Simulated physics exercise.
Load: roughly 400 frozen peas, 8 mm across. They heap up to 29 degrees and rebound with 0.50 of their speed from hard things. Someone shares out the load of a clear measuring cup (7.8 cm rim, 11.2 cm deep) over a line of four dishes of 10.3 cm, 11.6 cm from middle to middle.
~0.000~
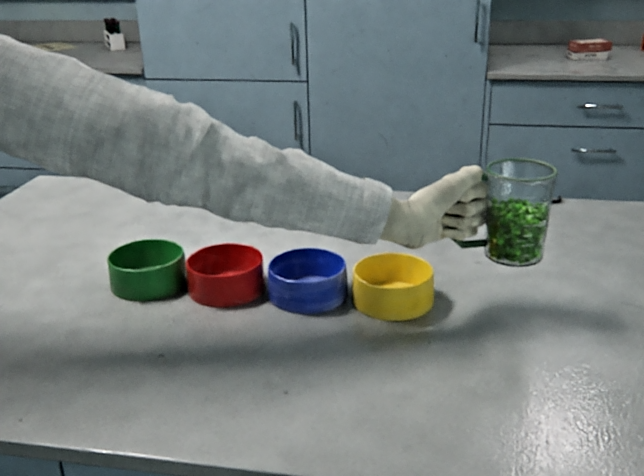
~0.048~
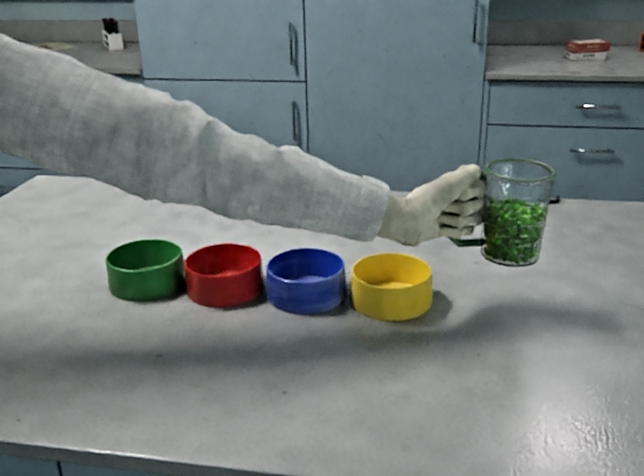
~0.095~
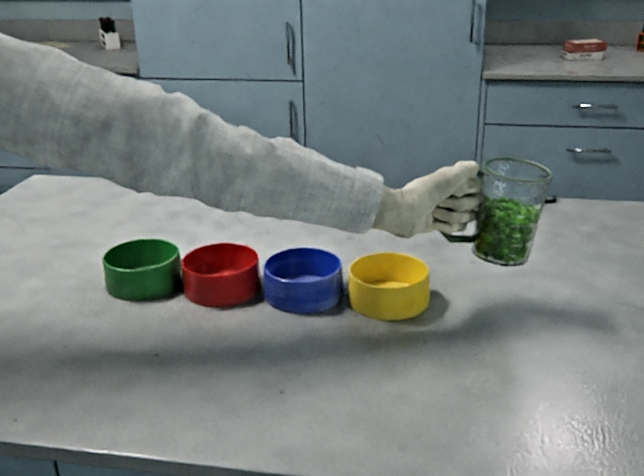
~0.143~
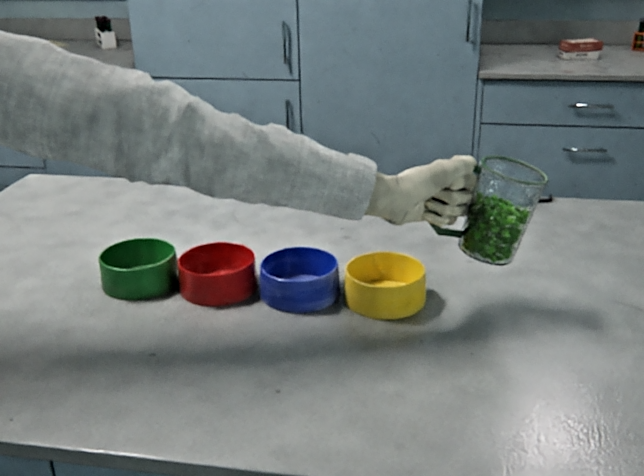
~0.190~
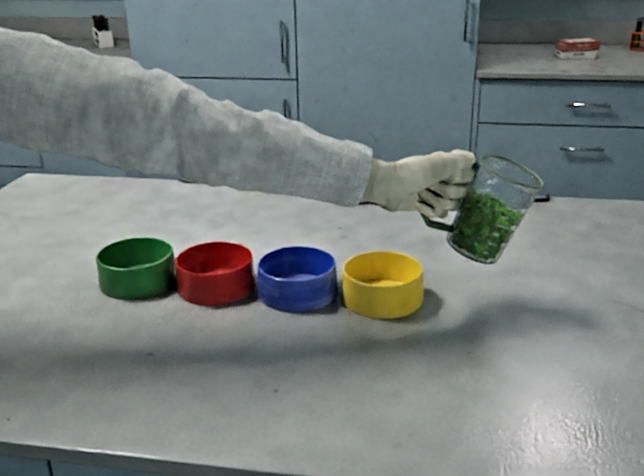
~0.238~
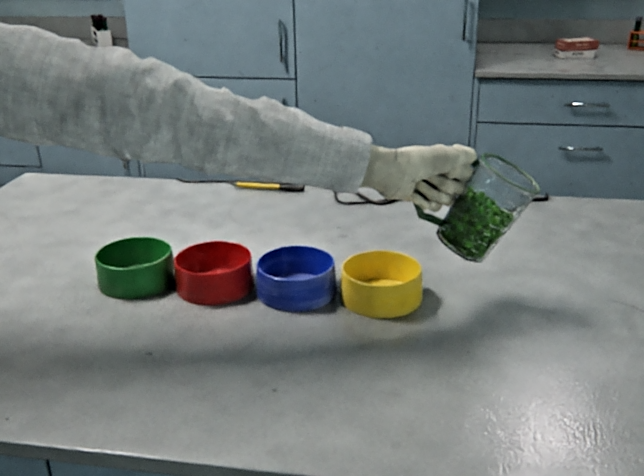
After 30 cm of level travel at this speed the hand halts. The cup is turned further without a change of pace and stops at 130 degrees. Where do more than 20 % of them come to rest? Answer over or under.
Red under, blue under, green under, yellow under, counter over.
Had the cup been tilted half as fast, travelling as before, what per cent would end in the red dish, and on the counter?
Red 0; counter 10.
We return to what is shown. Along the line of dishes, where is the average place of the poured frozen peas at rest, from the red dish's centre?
About 35 cm to its right.
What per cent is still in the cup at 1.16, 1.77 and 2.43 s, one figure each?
About 0, 0, 0.
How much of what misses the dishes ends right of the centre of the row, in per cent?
Roughly 100 per cent.
After 1.16 s, tilt 130 degrees; cup holds 0 %, yellow 5 %.
After 1.77 s, tilt 130 degrees; cup holds 0 %, yellow 5 %.
After 2.43 s, tilt 130 degrees; cup holds 0 %, yellow 5 %.
In the end, at 2.7 s, red 0 %, blue 0 %, green 0 %, yellow 5 %, counter 95 %.
